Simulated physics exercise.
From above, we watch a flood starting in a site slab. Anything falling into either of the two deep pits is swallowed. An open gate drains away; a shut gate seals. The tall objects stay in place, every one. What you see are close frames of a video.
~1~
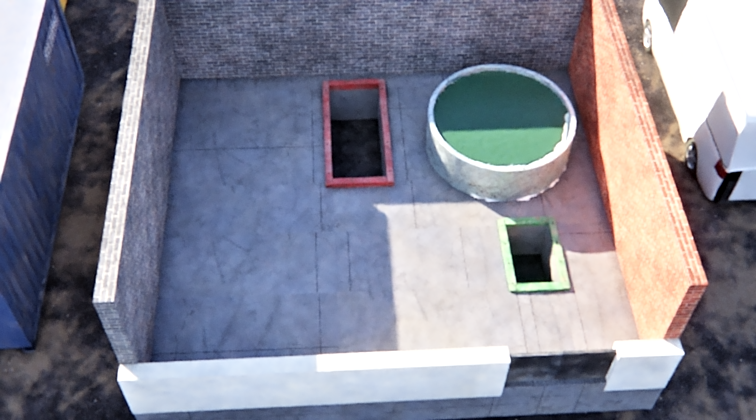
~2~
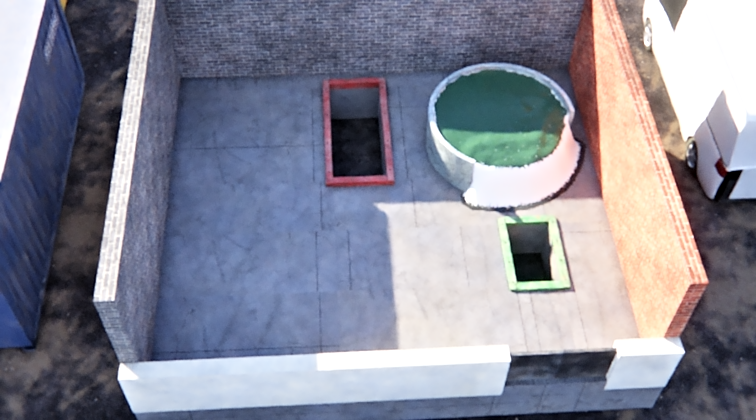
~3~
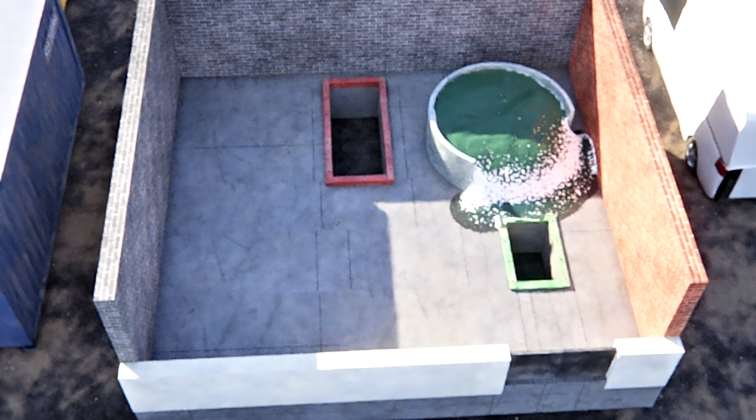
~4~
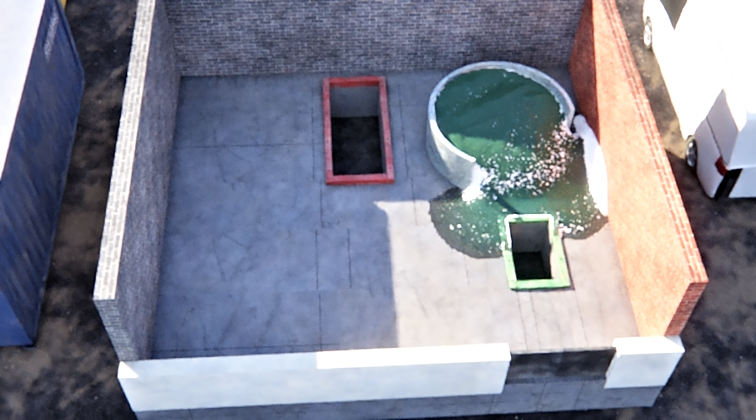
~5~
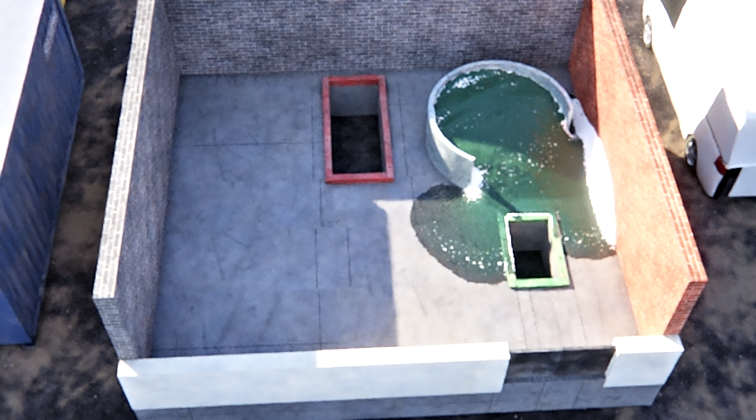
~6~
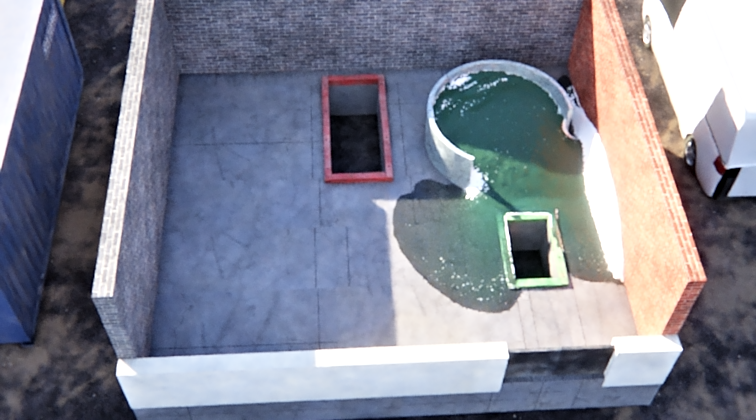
Green water sits in a round, pale-walled pool at the upper right of a grey slab, seen from above by a still camera. Brick walls enclose the slab, with a red-rimmed opening near the centre, a smaller green-rimmed one at lower right, and vehicles outside. The pool's near side gives way, and water pours out in white spray, spreading around the green-rimmed opening and leftward across the slab.
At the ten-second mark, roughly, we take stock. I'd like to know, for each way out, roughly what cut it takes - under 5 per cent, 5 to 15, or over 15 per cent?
As I see it, the gate accounts for a negligible part - below five per cent. The green pit accounts for a substantial part - beyond fifteen per cent. The red pit accounts for a negligible part - below five per cent.
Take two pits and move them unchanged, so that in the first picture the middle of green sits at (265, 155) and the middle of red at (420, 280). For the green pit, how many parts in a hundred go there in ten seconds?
Green: 0 %.
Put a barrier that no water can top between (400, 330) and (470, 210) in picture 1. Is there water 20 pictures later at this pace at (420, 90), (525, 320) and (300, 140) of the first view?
First submerged, second submerged, third spared.
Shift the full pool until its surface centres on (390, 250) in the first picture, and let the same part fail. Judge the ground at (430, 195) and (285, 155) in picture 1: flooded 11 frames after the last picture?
Result, in sequence: Unreached; unreached.
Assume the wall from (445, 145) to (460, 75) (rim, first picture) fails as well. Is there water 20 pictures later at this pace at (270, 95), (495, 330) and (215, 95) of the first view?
So the first one is drenched, the next left untouched, and the last drenched.
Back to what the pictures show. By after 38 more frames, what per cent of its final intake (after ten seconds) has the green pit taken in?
Close to 95 out of every hundred.
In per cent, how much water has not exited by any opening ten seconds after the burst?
Near 72 in a hundred.
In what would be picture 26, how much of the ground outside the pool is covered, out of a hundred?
It should be close to 50 %.
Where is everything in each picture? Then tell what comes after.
Still water in the pool at (501, 118), in the first frame.
The front is at a hidden place, out from the gap at (542, 179), in the second frame.
The front is at (583, 134), out from the gap at (541, 180), in the third frame.
The front is at (450, 239), out from the gap at (541, 181), in the fourth frame.
Water pours out at (540, 180) and has run to (445, 259), in the fifth frame.
The front is at (568, 79), out from the gap at (539, 180), in the sixth frame.
A moment on, water covers 30 % of the floor; the gate 0 %, the green pit 9 %, the red pit 0 %.
Next, water covers 35 % of the floor; the gate 0 %, the green pit 17 %, the red pit 0 %.
Then, water covers 50 % of the floor; the gate 0 %, the green pit 23 %, the red pit 0 %.
Later, water covers 85 % of the floor; the gate 0 %, the green pit 27 %, the red pit 0 %.
In the end, water covers 95 % of the floor; the gate 0 %, the green pit 28 %, the red pit 0 %.
